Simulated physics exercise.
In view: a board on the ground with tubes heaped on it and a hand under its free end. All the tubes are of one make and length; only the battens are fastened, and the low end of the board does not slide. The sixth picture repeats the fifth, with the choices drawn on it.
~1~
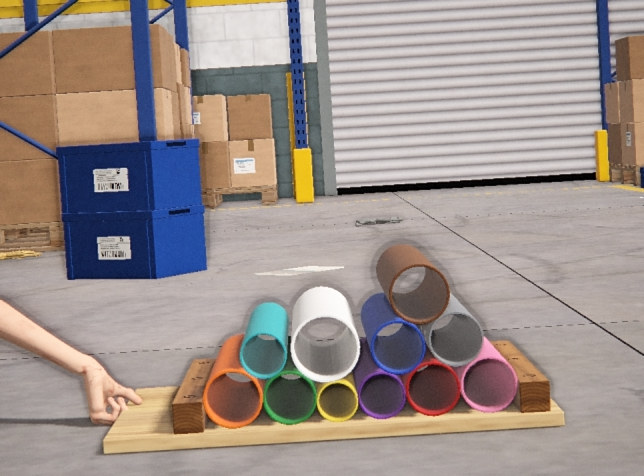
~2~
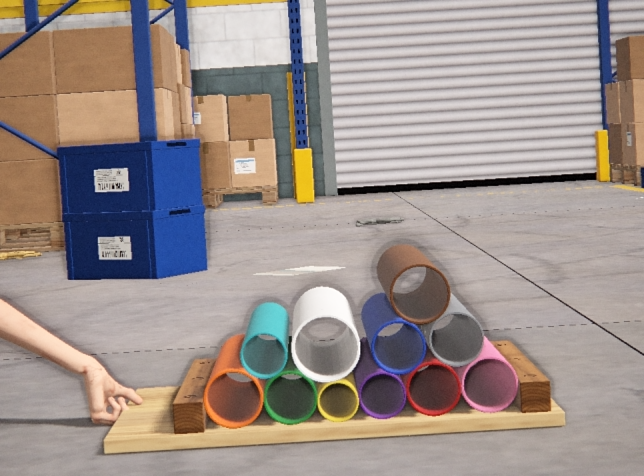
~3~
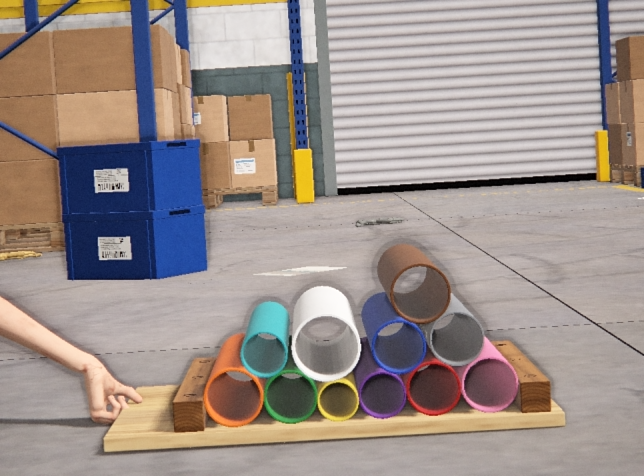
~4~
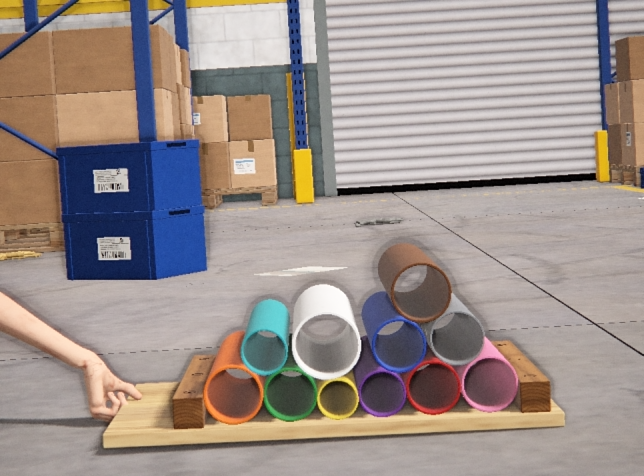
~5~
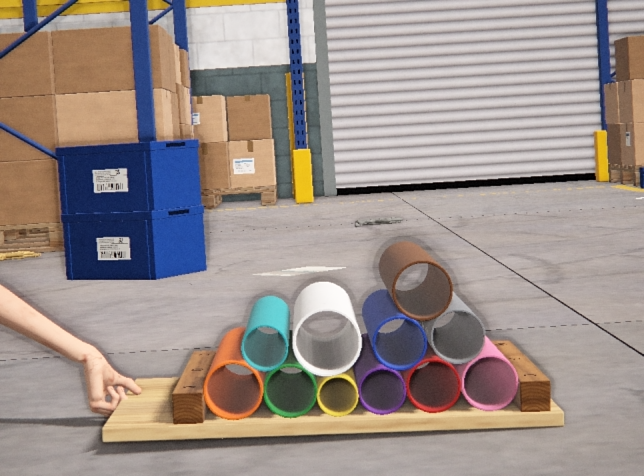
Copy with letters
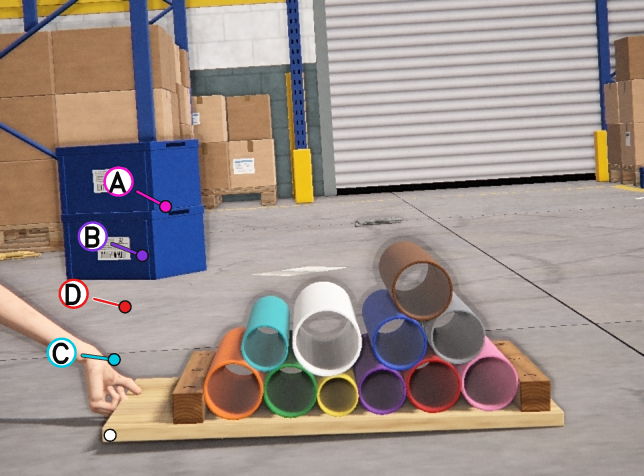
In this clip, a hand at the left end of a wooden board raises that end very slightly, while the colourful tubes stacked between two wooden battens stay in nearly the same arrangement on a warehouse floor.
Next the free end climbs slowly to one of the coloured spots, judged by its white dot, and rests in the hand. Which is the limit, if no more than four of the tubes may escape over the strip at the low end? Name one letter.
Raise it to B.
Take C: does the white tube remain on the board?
Yes.
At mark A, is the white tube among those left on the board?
No.
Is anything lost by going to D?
No.
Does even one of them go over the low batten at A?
Yes.
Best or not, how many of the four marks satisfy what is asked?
The number is three.
On the marked copy, A at (165, 207); B at (142, 256); C at (114, 360); D at (125, 307); the white dot at (110, 436).
Following B. Soon after the start, board at 16°.
Later, board at 25°.
In the end, board at 25°, none over the low batten.
As for the rest, A five over the low batten; C none over the low batten; D none over the low batten.
